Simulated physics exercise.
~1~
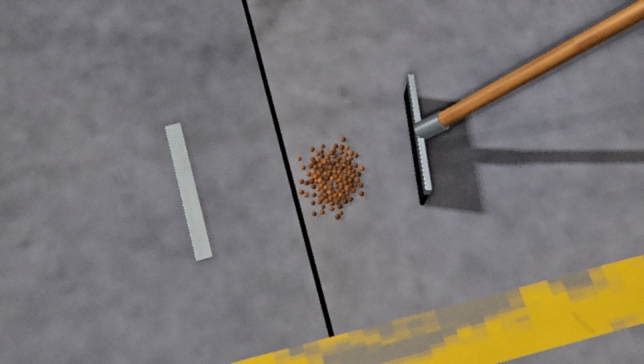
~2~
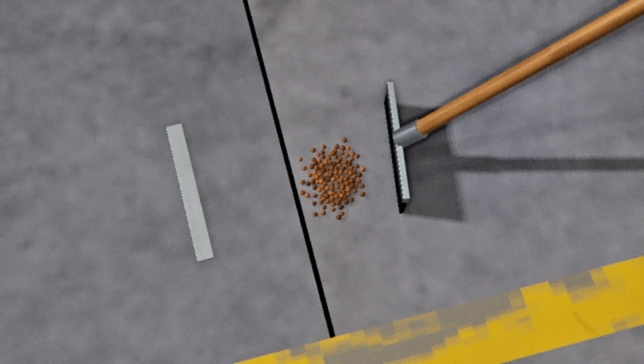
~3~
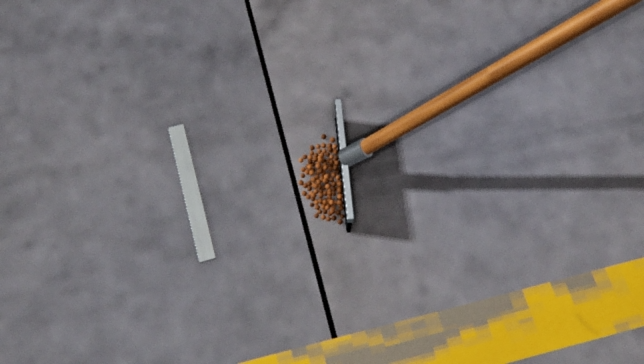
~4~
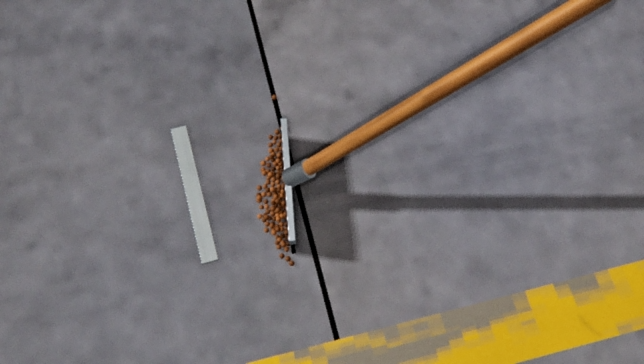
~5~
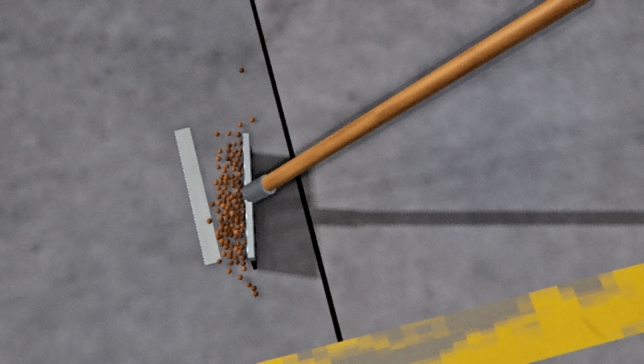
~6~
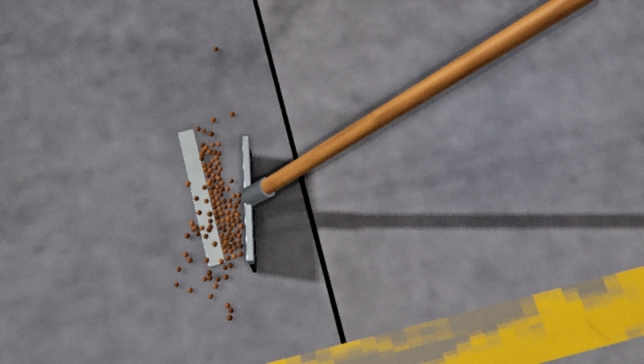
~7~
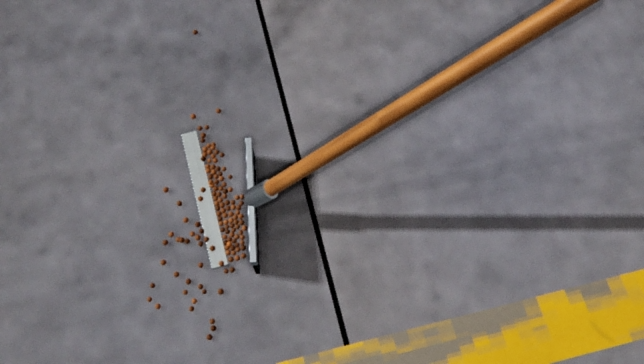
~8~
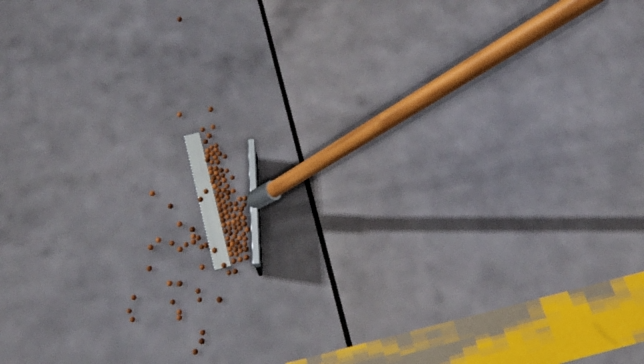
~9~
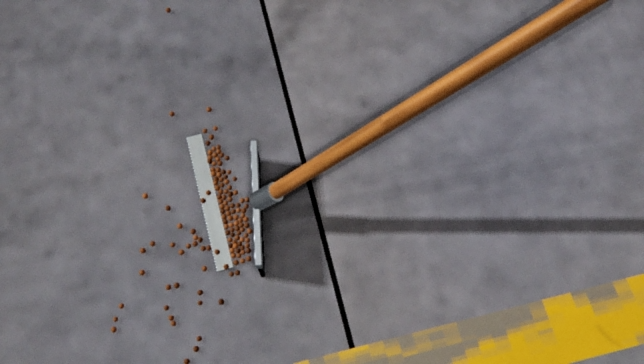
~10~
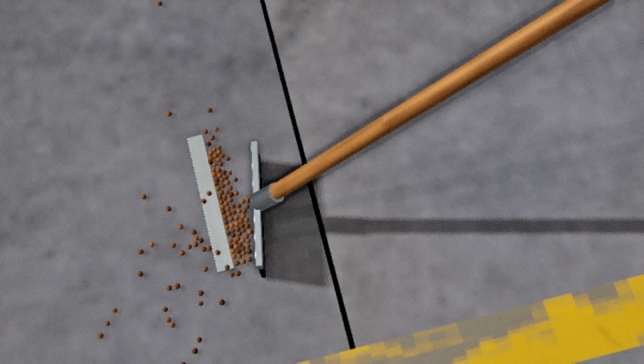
On grey concrete, a squeegee pushes small brown pellets left against a pale strip, scattering some past it.
